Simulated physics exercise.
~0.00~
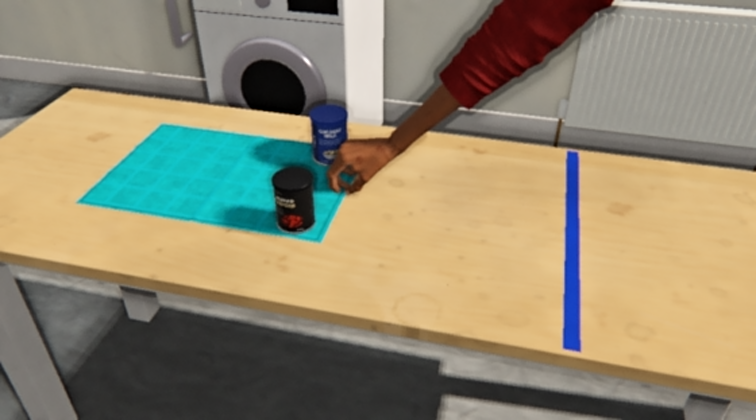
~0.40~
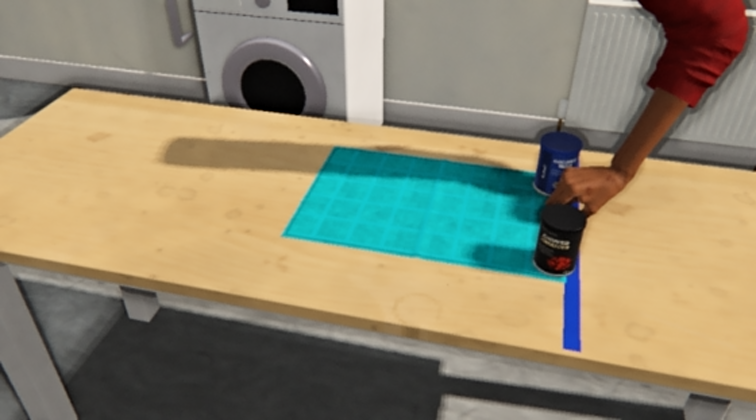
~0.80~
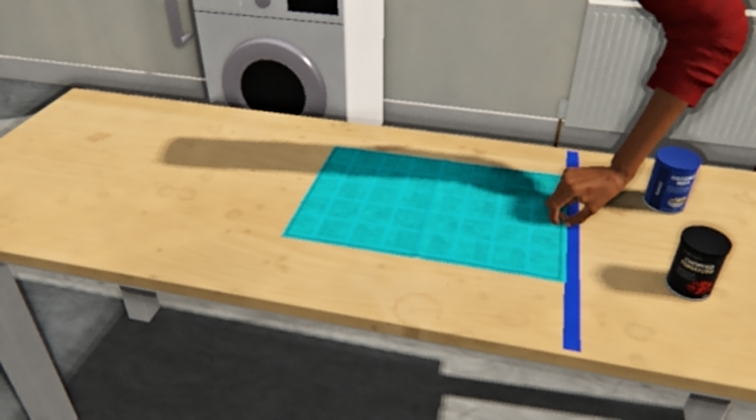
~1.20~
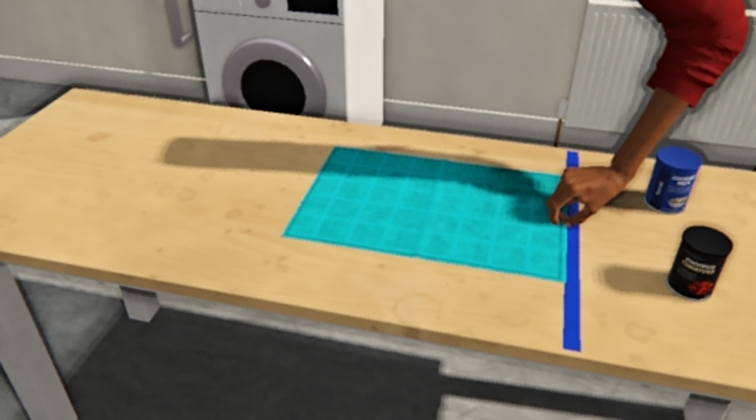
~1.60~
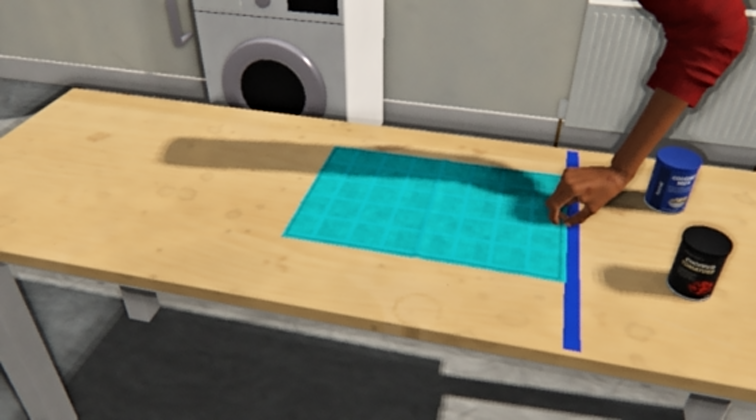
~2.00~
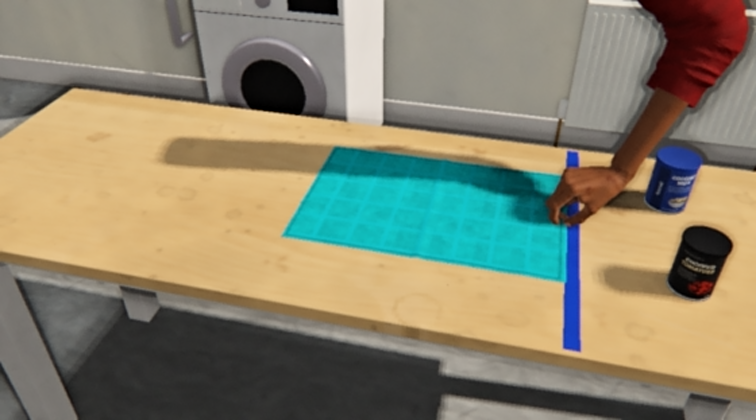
At the start, a black tin and a blue tin stand upright near the right edge of a turquoise cloth on a wooden table, with a hand at that edge. The hand, at the end of a red-sleeved arm, pulls the cloth to the right, and both tins travel with it toward a strip of blue tape. The cloth stops at the tape, but the tins keep going, sliding off its front edge and past the strip. They come to rest upright on the bare wood to the right, while the hand stays at the edge of the motionless cloth.
